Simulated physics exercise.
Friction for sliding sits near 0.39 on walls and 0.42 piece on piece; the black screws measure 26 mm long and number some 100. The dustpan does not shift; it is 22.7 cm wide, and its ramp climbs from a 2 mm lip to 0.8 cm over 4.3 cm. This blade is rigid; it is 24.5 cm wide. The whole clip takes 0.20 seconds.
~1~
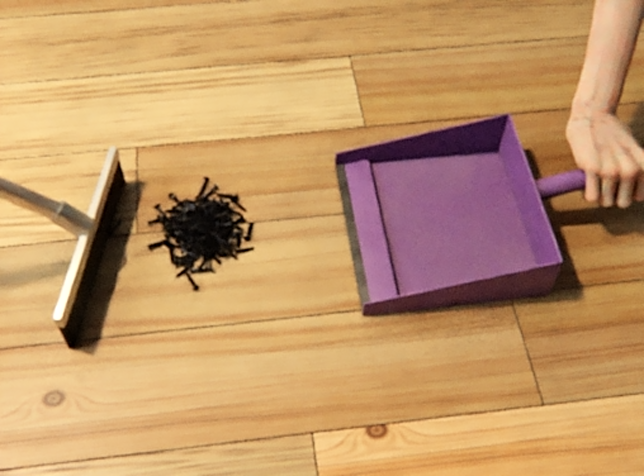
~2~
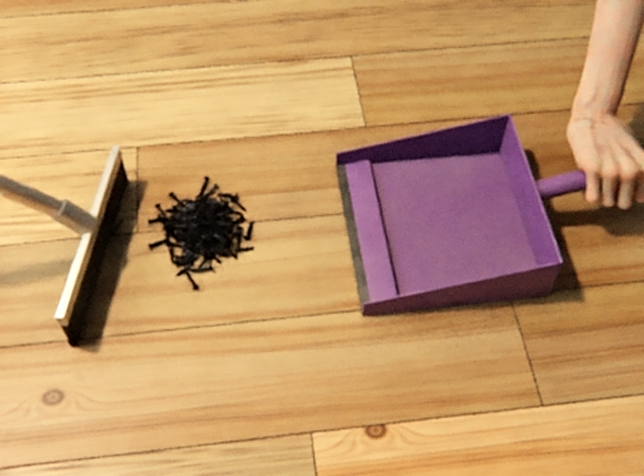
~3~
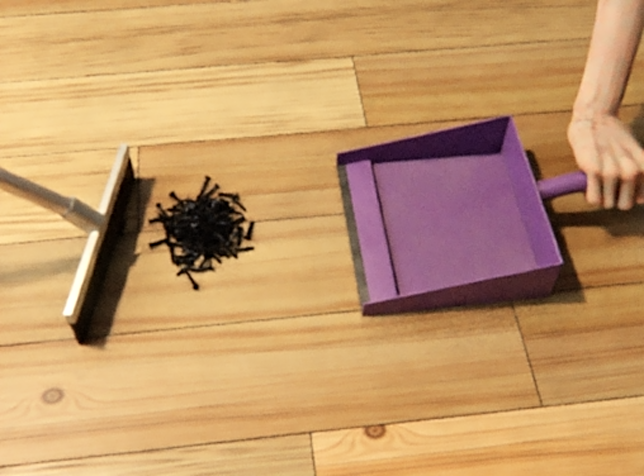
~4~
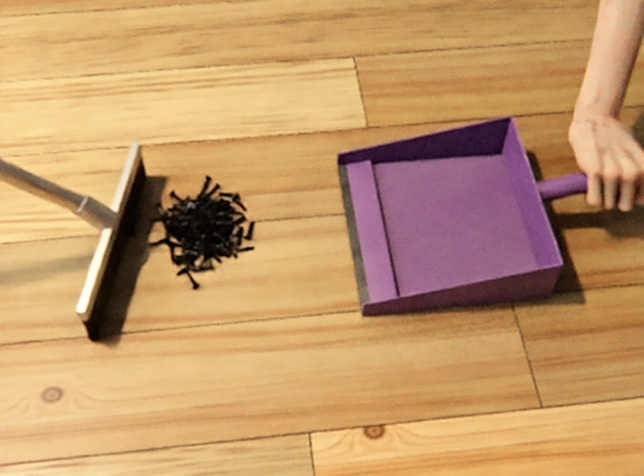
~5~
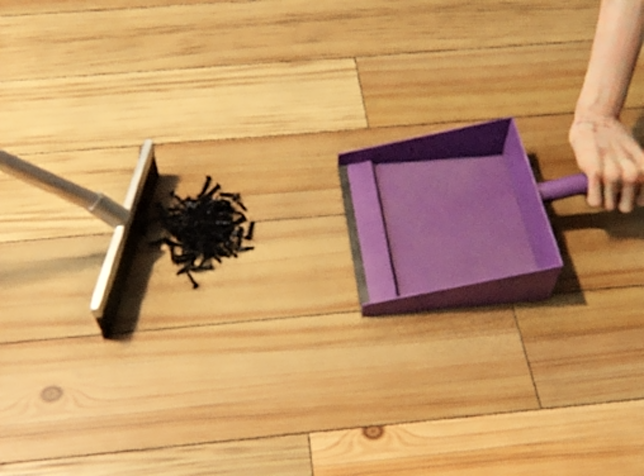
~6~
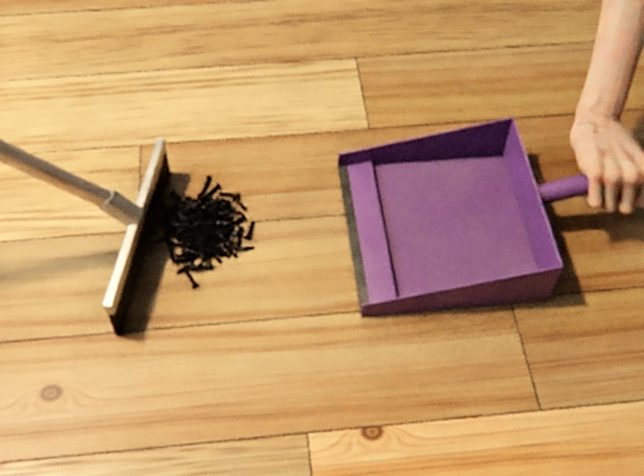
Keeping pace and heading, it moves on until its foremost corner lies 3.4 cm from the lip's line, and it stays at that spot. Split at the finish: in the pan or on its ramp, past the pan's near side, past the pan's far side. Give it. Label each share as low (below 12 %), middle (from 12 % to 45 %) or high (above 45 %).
Pan - low; near side - low; far side - low.
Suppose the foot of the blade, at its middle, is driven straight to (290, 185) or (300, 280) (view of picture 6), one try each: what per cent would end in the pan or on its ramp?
Close to 0 and 10 percent, in that order.
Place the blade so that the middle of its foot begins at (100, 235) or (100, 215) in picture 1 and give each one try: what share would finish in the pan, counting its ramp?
About 0 and 0 per cent.
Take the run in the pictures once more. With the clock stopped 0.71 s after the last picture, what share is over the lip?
Over the lip: Approx. 5 %.
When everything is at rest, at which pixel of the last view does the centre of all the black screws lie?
Centre at rest: Approx. (322, 219) px.
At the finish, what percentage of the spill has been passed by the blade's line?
Roughly 0 in a hundred.
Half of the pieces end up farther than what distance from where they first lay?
I'd say near 16 cm.
Then, 0.25 s after the last picture, middle of the blade 16 cm from the lip; 0 % over the lip, far side 0 %, near side 0 %.
Then, 0.42 s after the last picture, middle of the blade 10 cm from the lip; 0 % over the lip, far side 0 %, near side 0 %.
Then, 0.71 s after the last picture, middle of the blade 6 cm from the lip; 5 % over the lip, far side 0 %, near side 0 %.
In the end, pan 5 %, near side 0 %, far side 0 %, in front of the lip or behind the blade 95 %.
